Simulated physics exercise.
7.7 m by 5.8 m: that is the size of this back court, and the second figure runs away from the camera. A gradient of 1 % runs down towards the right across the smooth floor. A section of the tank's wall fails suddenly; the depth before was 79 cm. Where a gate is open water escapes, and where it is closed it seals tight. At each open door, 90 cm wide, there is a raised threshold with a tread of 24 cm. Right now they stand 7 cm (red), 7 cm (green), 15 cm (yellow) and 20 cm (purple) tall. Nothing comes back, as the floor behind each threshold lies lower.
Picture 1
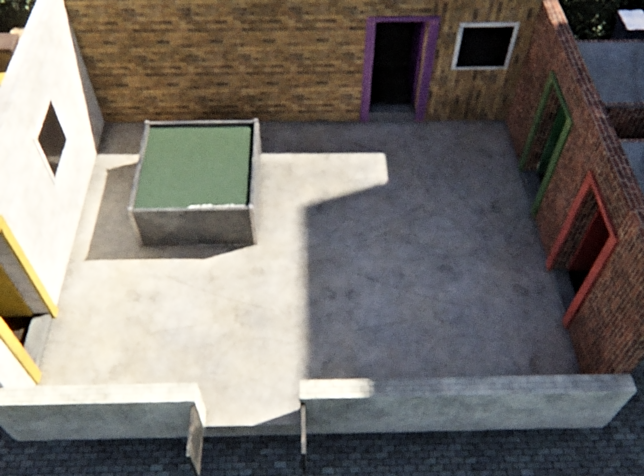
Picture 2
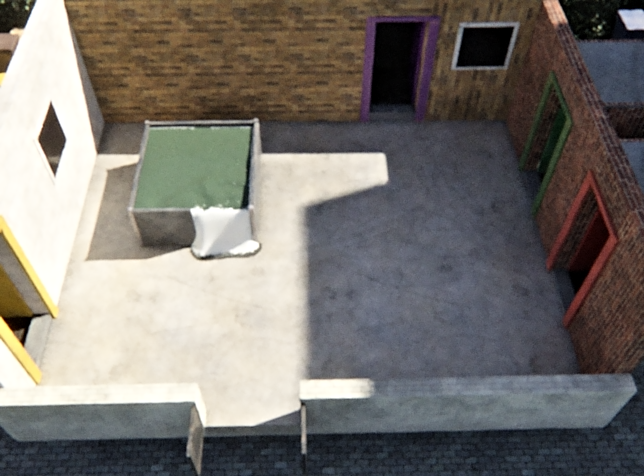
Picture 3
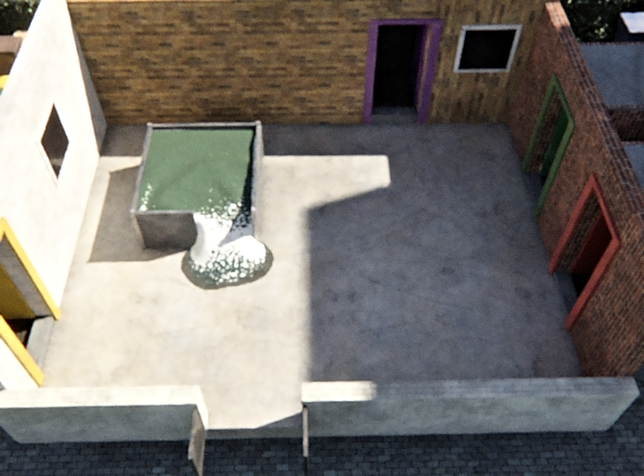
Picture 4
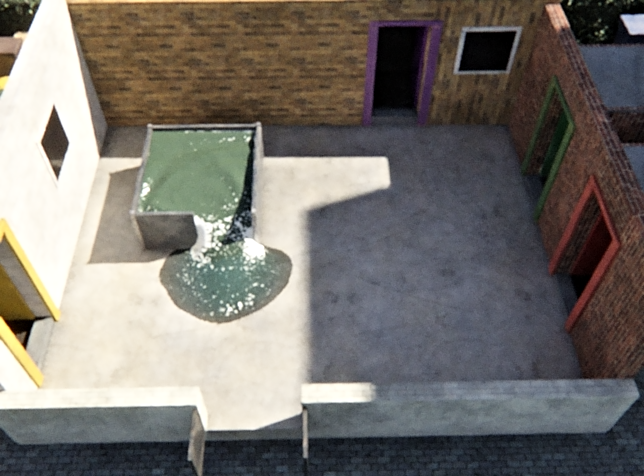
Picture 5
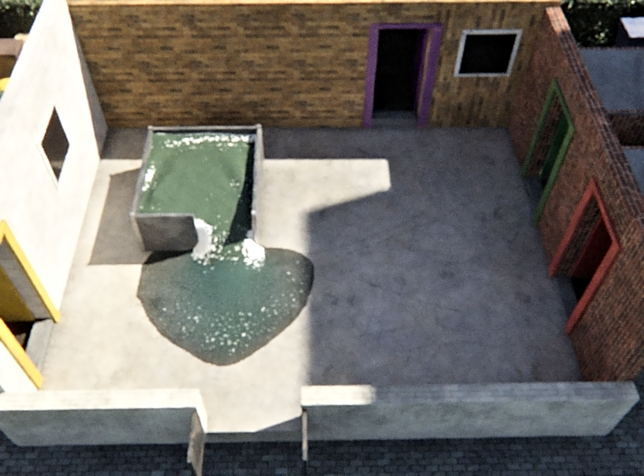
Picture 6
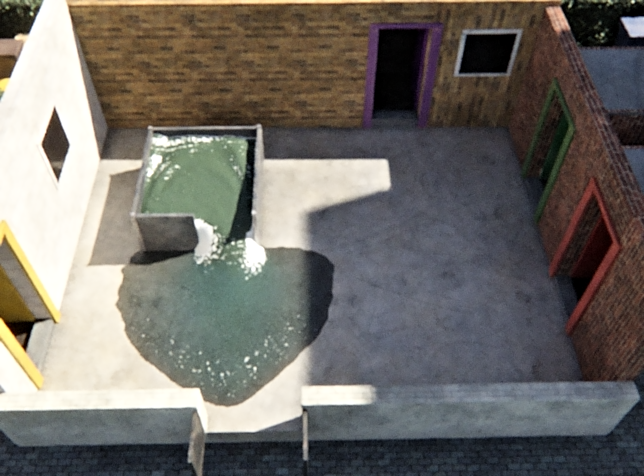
Greenish water burst through the front of a raised tank in a walled courtyard, foaming at the gap, then fanned out across the pale floor toward the viewer while the level inside dropped slightly.
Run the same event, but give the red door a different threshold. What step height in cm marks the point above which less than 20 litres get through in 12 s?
The point is around 6 cm.
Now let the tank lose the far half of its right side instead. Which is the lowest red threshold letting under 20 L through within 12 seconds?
Then the minimum is about 10.5 cm.
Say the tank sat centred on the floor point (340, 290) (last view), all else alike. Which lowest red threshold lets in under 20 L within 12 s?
A minimum of about 13.5 cm.
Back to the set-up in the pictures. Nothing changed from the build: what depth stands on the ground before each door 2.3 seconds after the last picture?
Centimetres: Red = 0, green = 0, yellow = 13, purple = 0.
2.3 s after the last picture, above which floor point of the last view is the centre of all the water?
About (233, 275).
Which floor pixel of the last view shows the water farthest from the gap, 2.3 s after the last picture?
Somewhere near the pixel (583, 409).
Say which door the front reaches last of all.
That would be the purple door.
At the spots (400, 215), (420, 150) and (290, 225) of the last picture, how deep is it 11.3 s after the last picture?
Taking the spots in order: About 4, 5 and 0 centimetres.
Then, 0.7 s after the last picture water covers 25 % of the floor, deepest (38 cm) near (231, 256); it has not reached the red door.
Then, 2.3 s after the last picture water covers 35 % of the floor, deepest (26 cm) near (583, 409); it has not reached the red door.
Then, 11.3 s after the last picture water covers 90 % of the floor, deepest (8 cm) near (518, 182); 6 cm at the red door, 10 litres in over its 7 cm threshold.
At the red door as built, the water peaked near 9 cm, 3.3 s after the last picture.
Run again over the same 12 s with other heights there, 40 litres in over 4.5 cm, 14 litres over 6.5 cm. The limit of 20 litres is kept from about 6 cm up.
